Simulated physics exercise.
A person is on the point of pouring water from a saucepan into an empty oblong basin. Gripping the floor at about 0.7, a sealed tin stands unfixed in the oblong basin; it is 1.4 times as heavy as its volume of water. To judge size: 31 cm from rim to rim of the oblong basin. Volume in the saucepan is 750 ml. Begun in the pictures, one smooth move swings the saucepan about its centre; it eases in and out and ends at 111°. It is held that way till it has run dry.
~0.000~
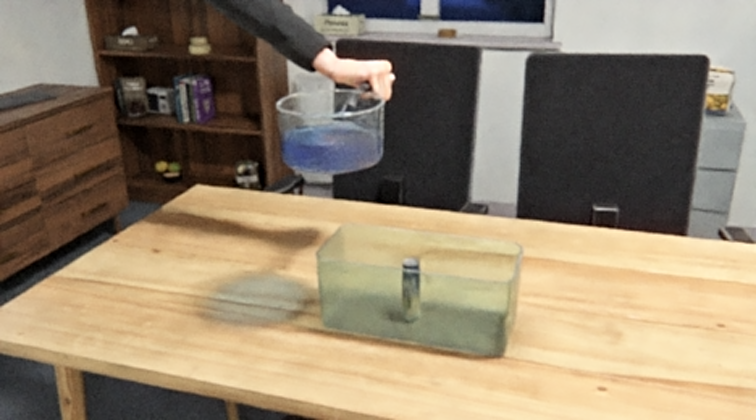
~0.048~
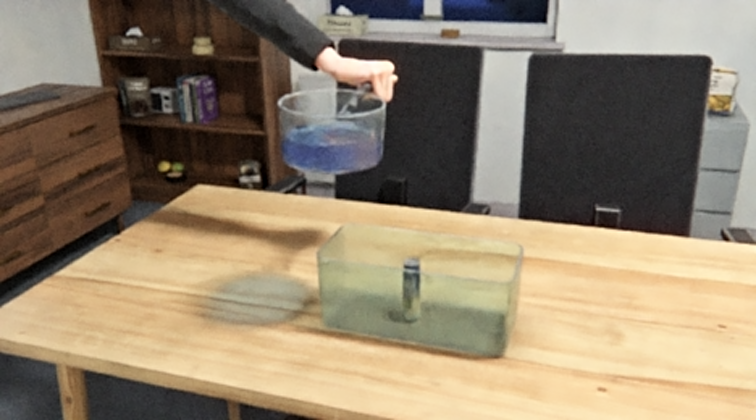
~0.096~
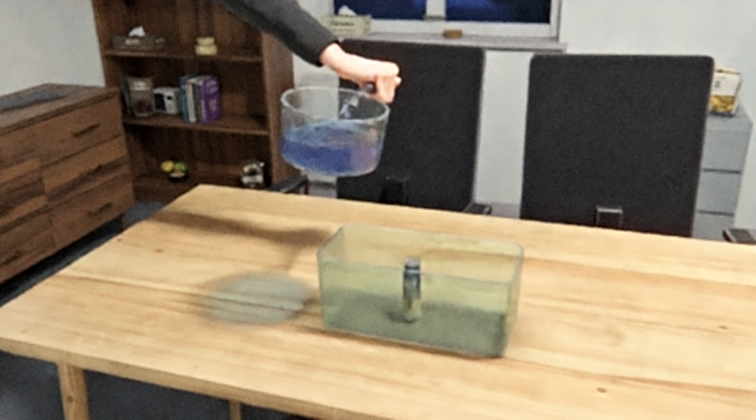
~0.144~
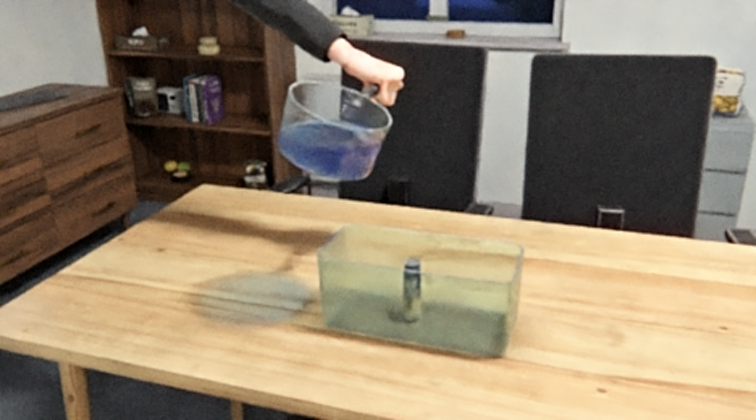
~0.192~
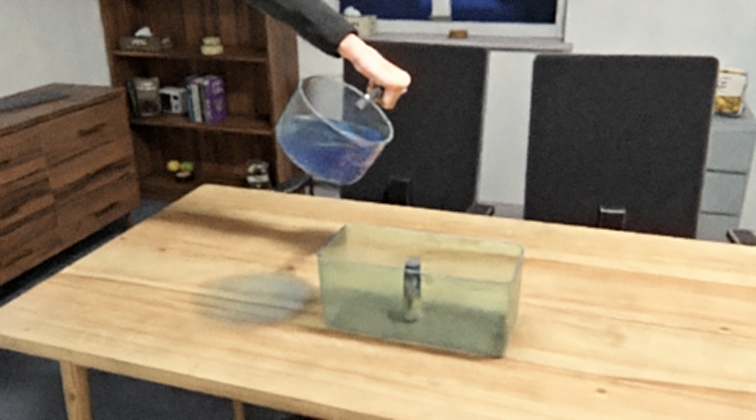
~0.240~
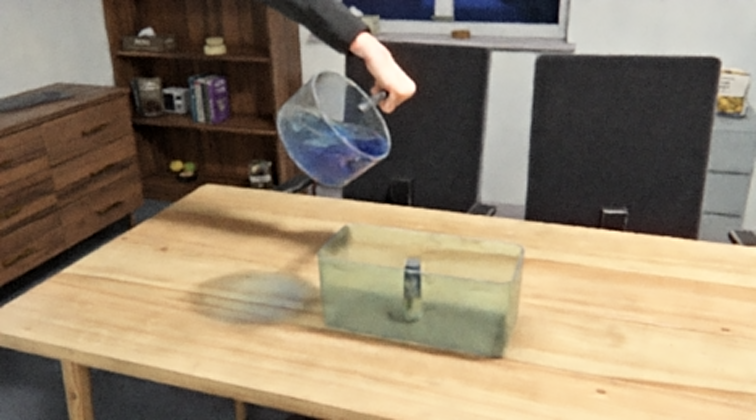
A dark-sleeved arm holds a clear round saucepan of blue liquid above a pale wooden table, seen from slightly above in a room with black chairs, brown wooden shelves and drawers. Below stands a clear, greenish oblong basin with a small tin at its middle. The hand smoothly tilts the saucepan steeply clockwise, its right side dipping as the blue liquid shifts inside, while the view stays nearly still.
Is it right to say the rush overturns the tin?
Right.
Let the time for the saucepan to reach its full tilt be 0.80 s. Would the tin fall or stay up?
Then it keeps standing.
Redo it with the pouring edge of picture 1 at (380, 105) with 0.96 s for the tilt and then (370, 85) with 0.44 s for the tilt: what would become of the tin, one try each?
Trial 1 - tin stays standing; trial 2 - tin tips.
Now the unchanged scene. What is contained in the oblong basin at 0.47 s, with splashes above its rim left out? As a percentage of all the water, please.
Estimate - around 20 in a hundred parts.
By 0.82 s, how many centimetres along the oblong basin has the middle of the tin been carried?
Around 5 centimetres.
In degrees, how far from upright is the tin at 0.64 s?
It leans about 0° from upright.
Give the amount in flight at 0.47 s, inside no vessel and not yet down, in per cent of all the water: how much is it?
Close to 56 in a hundred.
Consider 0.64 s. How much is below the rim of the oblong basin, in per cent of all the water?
About 84 per cent.
By 0.47 s the tilt is 109° and 23 per cent is still to pour; the tin stands where it began.
By 0.64 s the tilt is 111° and 6 per cent is still to pour; the tin stands 1 cm from where it began.
By 0.82 s the tilt is 111° and 0 per cent is still to pour; the tin leans 41°.
By 1.01 s the tilt is 111° and 0 per cent is still to pour; the tin lies on its side.
At rest the tin lies on its side.
